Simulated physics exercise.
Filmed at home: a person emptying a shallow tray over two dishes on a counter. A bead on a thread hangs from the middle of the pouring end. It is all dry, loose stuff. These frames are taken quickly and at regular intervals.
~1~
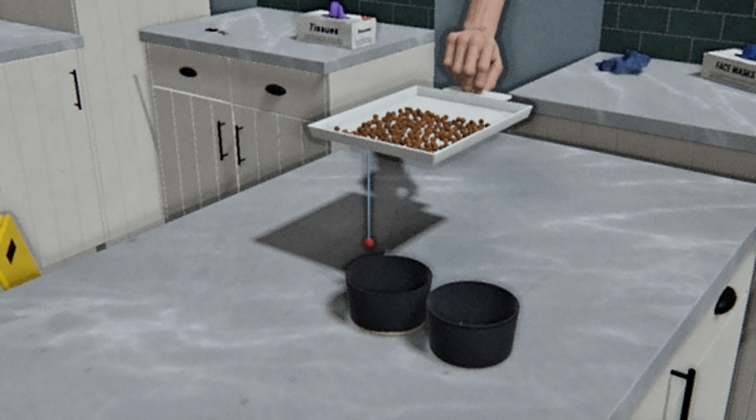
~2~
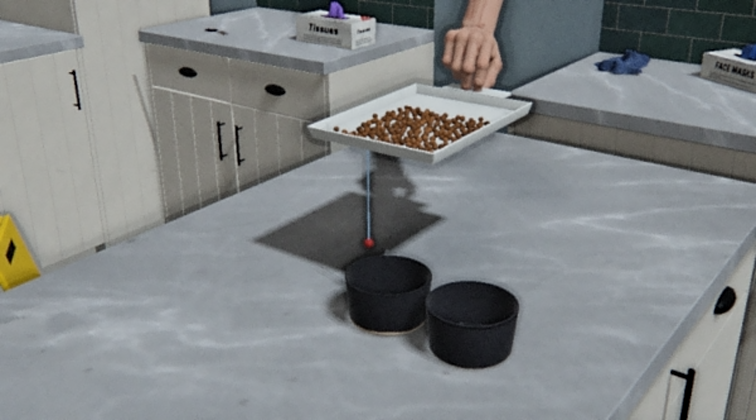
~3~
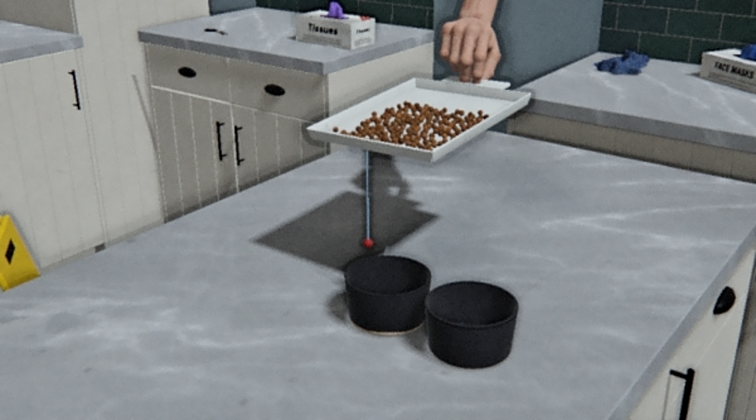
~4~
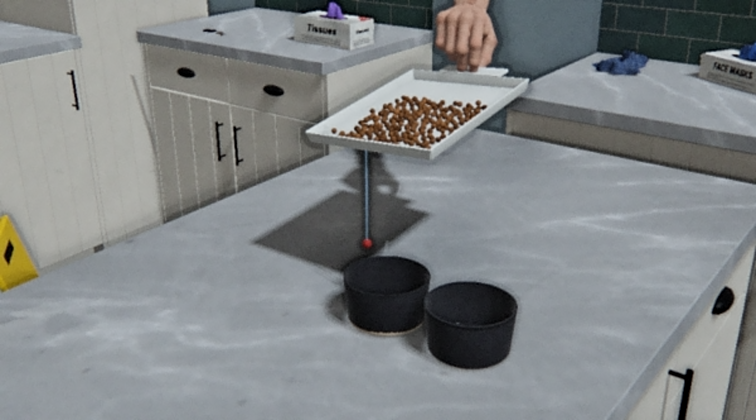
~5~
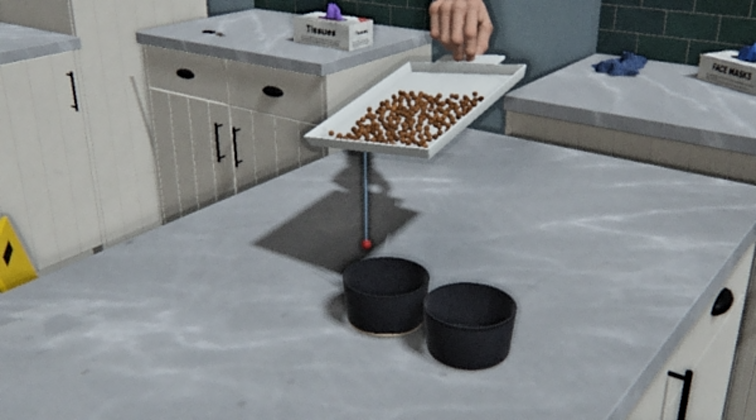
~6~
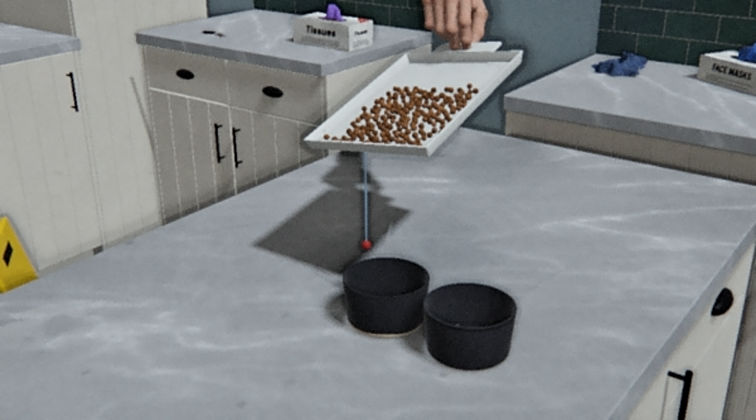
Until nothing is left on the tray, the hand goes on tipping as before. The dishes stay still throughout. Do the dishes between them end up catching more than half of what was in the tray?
No.
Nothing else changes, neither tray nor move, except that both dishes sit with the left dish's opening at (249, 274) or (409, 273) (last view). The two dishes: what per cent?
About 0 and 0 per cent.
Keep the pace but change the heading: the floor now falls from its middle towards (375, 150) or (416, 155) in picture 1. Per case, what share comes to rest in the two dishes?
So it's 50 percent with the first slope and 70 percent with the other.
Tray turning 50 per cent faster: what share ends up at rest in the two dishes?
I'd put it at some 0 per cent.
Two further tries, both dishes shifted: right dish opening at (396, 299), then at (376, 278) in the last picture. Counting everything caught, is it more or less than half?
Well, a minority share the first time and a majority share the next.
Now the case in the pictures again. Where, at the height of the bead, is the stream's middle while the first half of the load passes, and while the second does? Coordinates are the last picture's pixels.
The opening half passes (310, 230), the closing half (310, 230).
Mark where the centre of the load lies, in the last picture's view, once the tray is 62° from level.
Centre estimate: (342, 138).
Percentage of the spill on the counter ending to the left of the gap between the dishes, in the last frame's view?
Share to the left: Near 100 per cent.
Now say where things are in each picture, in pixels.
Corners of the pouring end (313, 125) and (433, 153), level; middle of the load (415, 129), cereal balls; left dish (363, 309); right dish (448, 340); bead on its thread (369, 243), in the first frame.
Corners of the pouring end (312, 126) and (433, 152), level; middle of the load (415, 128), in the second frame.
Corners of the pouring end (311, 128) and (431, 150), tipped barely, lowest at the left corner; middle of the load (414, 125), in the third frame.
Corners of the pouring end (310, 131) and (429, 148), tipped a little, lowest at the left corner; middle of the load (412, 121), in the fourth frame.
Corners of the pouring end (309, 135) and (427, 147), tipped a little, lowest at the left corner; middle of the load (409, 118), in the fifth frame.
Corners of the pouring end (309, 138) and (425, 145), tipped clearly, lowest at the left corner; middle of the load (403, 116), almost all on the move; left dish (360, 311); right dish (445, 342), in the sixth frame.
Just after the last frame, tray tipped steeply; the larger part on the tray; just a few outside both; about a tenth in the air.
A moment on, tray tipped past a quarter turn; just a few on the tray; just a few in the left dish; the larger part outside both; about a tenth in the air.
Further on, tray tipped past a quarter turn; just a few in the left dish; almost all outside both.
When it is over, tray tipped past a quarter turn; not one in the right dish; just a few in the left dish; almost all outside both.
